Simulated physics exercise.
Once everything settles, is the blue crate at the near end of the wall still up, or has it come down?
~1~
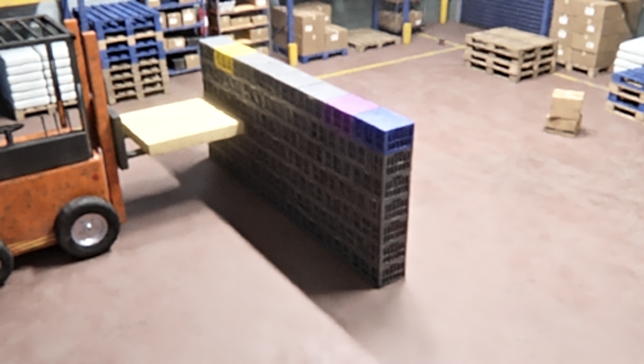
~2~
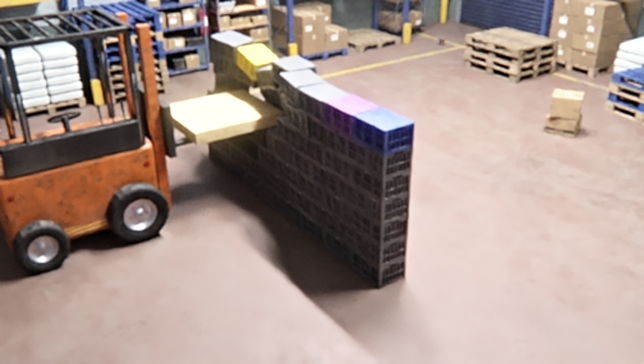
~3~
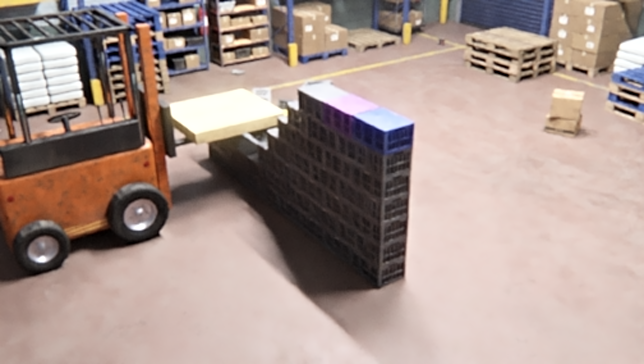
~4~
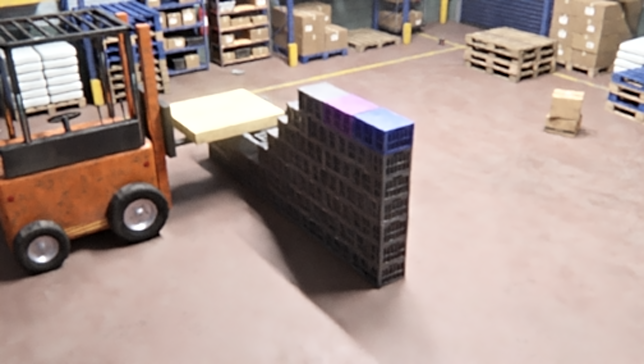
The blue crate is still up, sitting in its place on top of the near end of the wall.
